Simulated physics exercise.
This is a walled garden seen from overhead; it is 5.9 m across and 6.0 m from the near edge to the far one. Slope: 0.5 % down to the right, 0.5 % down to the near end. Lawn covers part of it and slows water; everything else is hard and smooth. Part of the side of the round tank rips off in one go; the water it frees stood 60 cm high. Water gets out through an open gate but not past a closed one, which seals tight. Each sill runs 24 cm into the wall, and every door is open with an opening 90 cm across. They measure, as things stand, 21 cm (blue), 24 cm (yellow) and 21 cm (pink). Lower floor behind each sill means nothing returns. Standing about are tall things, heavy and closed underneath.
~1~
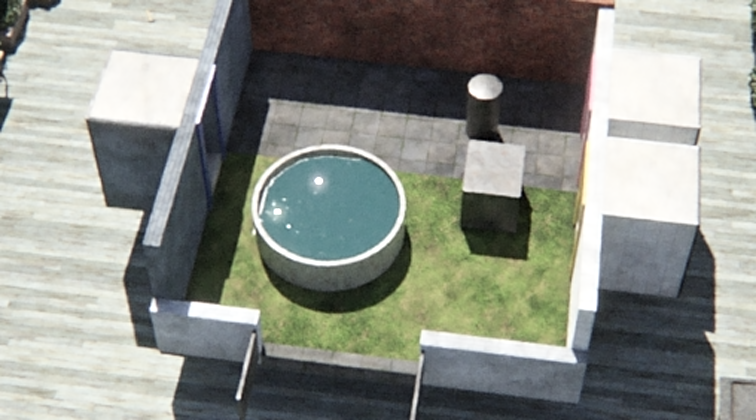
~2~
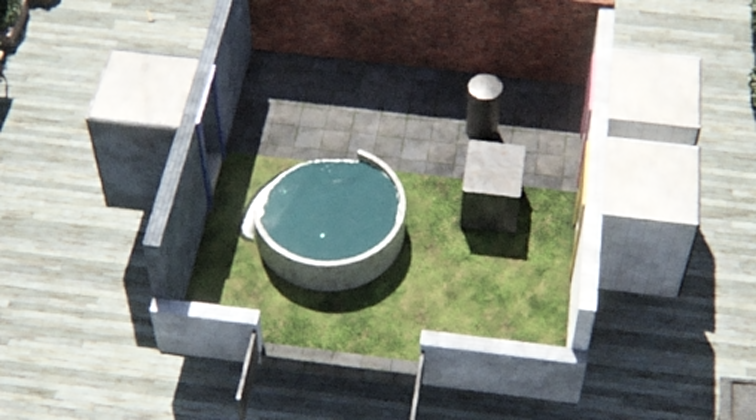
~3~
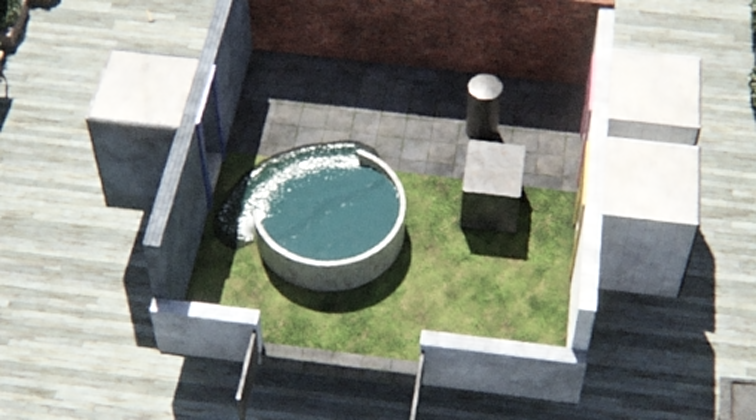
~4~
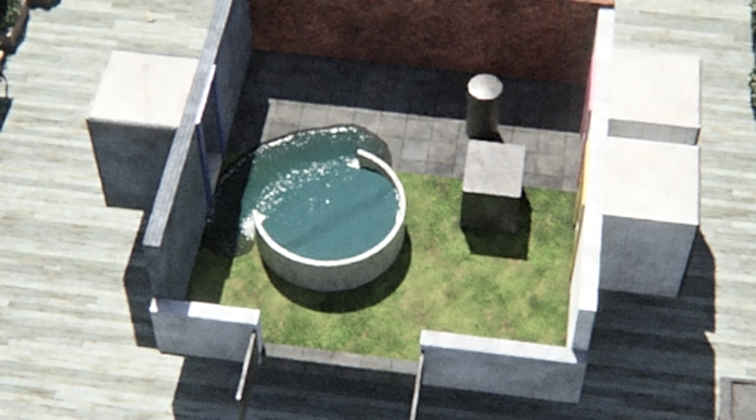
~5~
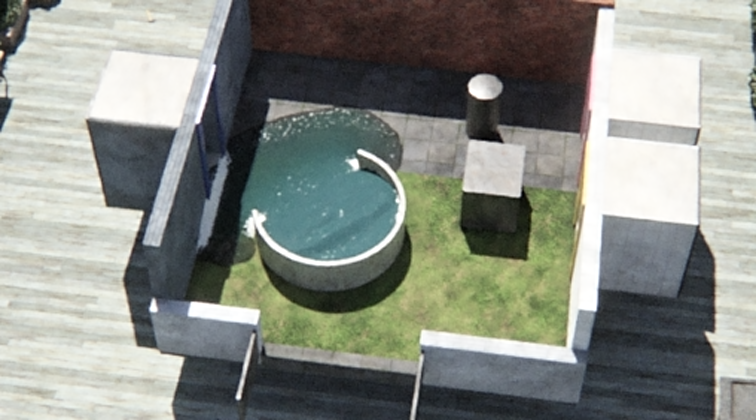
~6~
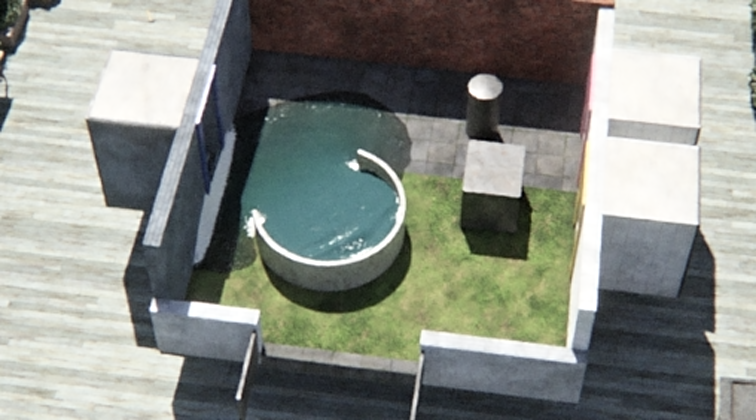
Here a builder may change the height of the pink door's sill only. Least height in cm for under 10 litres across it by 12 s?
Roughly 12 cm.
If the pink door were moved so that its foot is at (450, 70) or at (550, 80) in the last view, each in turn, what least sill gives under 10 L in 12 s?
About 7.0 cm, then about 17 cm.
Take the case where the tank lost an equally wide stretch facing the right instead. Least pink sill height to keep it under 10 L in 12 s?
I'd say close to 9.5 cm.
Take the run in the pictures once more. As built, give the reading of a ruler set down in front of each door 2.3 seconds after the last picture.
In cm: Blue 17, yellow 0, pink 0.
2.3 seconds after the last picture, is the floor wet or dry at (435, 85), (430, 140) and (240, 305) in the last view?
Soaked; untouched; soaked.
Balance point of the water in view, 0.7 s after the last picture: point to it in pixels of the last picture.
At about (304, 186).
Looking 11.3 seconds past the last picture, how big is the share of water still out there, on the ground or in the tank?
Roughly 88 percent of the water remains.
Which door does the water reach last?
I'd go with the yellow door.
Then, 0.7 s after the last picture water covers 35 % of the floor, deepest (32 cm) near (217, 184); it has not reached the pink door.
Then, 2.3 s after the last picture water covers 45 % of the floor, deepest (30 cm) near (247, 73); it has not reached the pink door.
Then, 11.3 s after the last picture water covers 95 % of the floor, deepest (10 cm) near (532, 375); 6 cm at the pink door, 0 litres in over its 21 cm sill.
At the pink door as built, the water peaked near 16 cm, 4.3 s after the last picture.
Run again over the same 12 s with other heights there, 18 litres in over 10.5 cm, 4 litres over 14 cm. The limit of 10 litres is kept from about 12 cm up.
